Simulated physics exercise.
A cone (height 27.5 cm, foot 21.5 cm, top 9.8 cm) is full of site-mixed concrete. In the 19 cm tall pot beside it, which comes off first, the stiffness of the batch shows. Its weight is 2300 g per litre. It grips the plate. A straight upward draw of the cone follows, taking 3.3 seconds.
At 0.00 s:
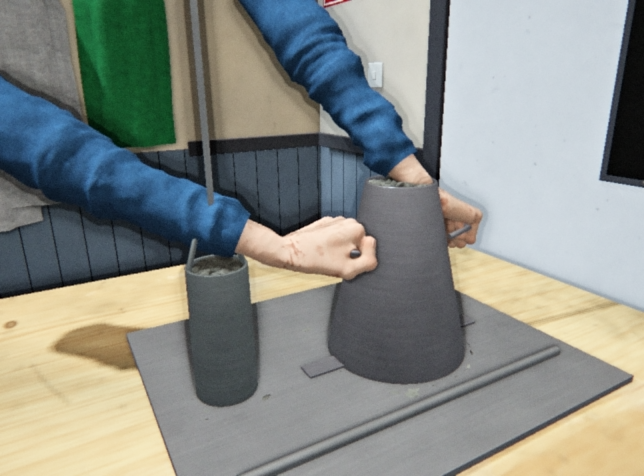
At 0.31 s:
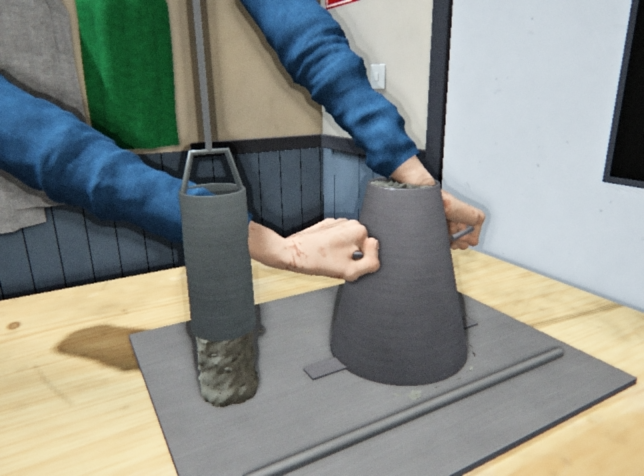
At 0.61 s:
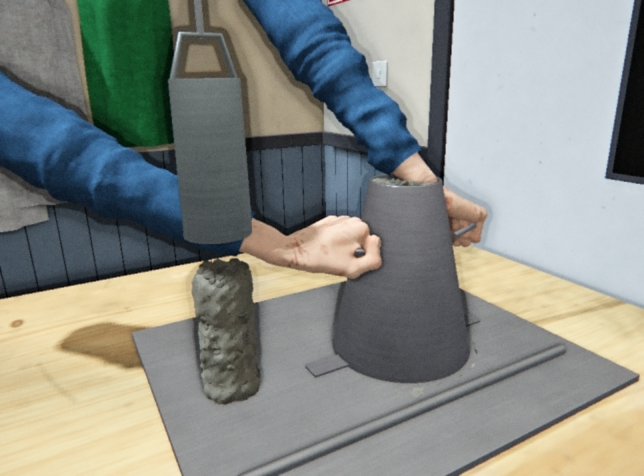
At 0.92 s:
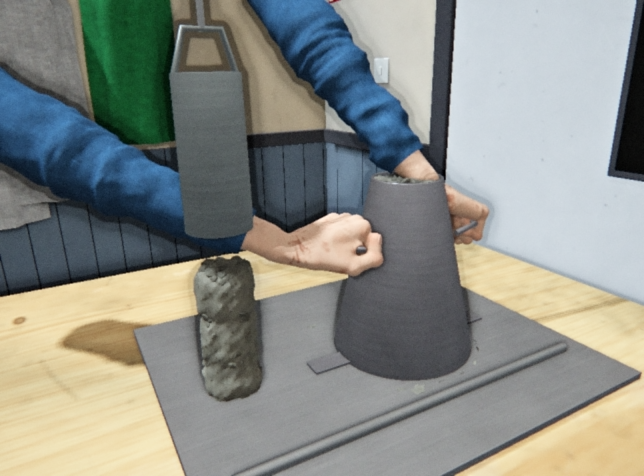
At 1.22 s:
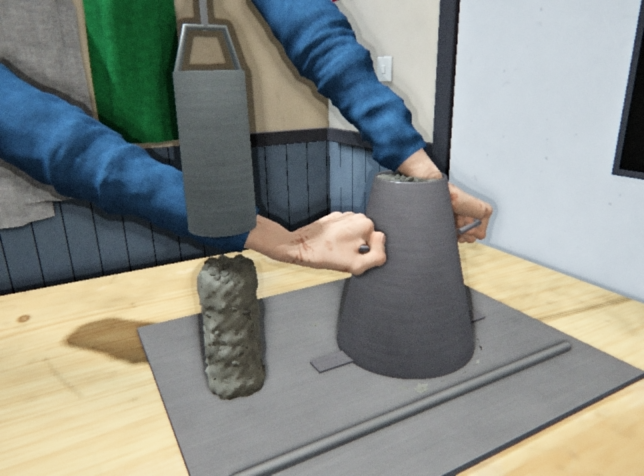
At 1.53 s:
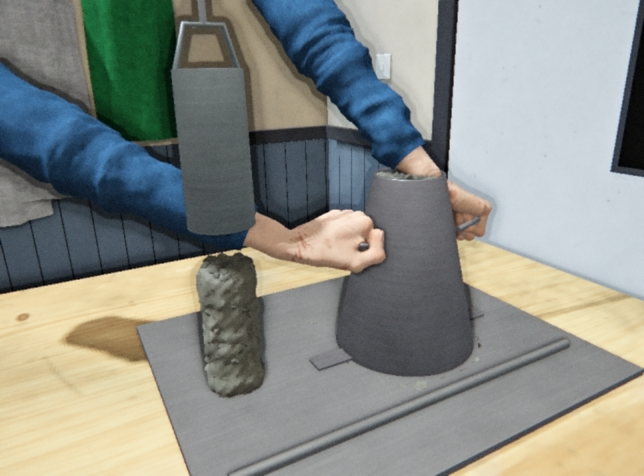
In a room with dark blue wainscoting, seen from slightly above a pale wooden table, a grey board lies in front of a green cloth and a white wall. Two blue-sleeved arms grip a dark grey cone at right, beside a slim grey pot and a rod. The pot rises straight up by its handle, baring a rough grey-green column, then hangs nearly still while the cone stays down and the view drifts slightly.
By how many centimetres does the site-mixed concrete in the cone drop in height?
About 0 cm.
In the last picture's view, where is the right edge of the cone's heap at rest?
Position: Around (471, 347).
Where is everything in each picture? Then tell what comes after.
The first picture shows middle of the pot's mouth at (217, 266), still down; middle of the cone's top at (401, 182), not yet moved.
The second picture shows middle of the pot's mouth at (213, 192), raised 10 cm; middle of the cone's top at (403, 184), not yet moved.
The third picture shows middle of the pot's mouth at (205, 81), raised 23 cm; what the pot left 19 cm high and 8.1 cm wide, top at (222, 270); middle of the cone's top at (405, 181), not yet moved.
The fourth picture shows middle of the pot's mouth at (206, 75), raised 24 cm; what the pot left 19 cm high and 8.2 cm wide, top at (223, 268); middle of the cone's top at (407, 179), not yet moved.
The fifth picture shows middle of the pot's mouth at (209, 74), raised 24 cm; what the pot left 19 cm high and 8.2 cm wide, top at (227, 267); middle of the cone's top at (410, 177), not yet moved.
The sixth picture shows middle of the pot's mouth at (208, 72), raised 24 cm; what the pot left 19 cm high and 8.2 cm wide, top at (226, 265); middle of the cone's top at (409, 175), not yet moved.
After 2.4 s, the cone is up 7.1 cm; the site-mixed concrete has come down 0.1 cm to 27 cm and is 22 cm wide.
After 3.2 s, the cone is up 17 cm; the site-mixed concrete has come down 0.1 cm to 27 cm and is 22 cm wide.
After 4.0 s, the cone is up 28 cm; the site-mixed concrete has come down 0.1 cm to 27 cm and is 22 cm wide.
After 5.0 s, the cone is clear; the site-mixed concrete has come down 0.1 cm to 27 cm and is 22 cm wide.
After 5.5 s, at rest, the cone is clear; the site-mixed concrete has come down 0.1 cm to 27 cm and is 22 cm wide.
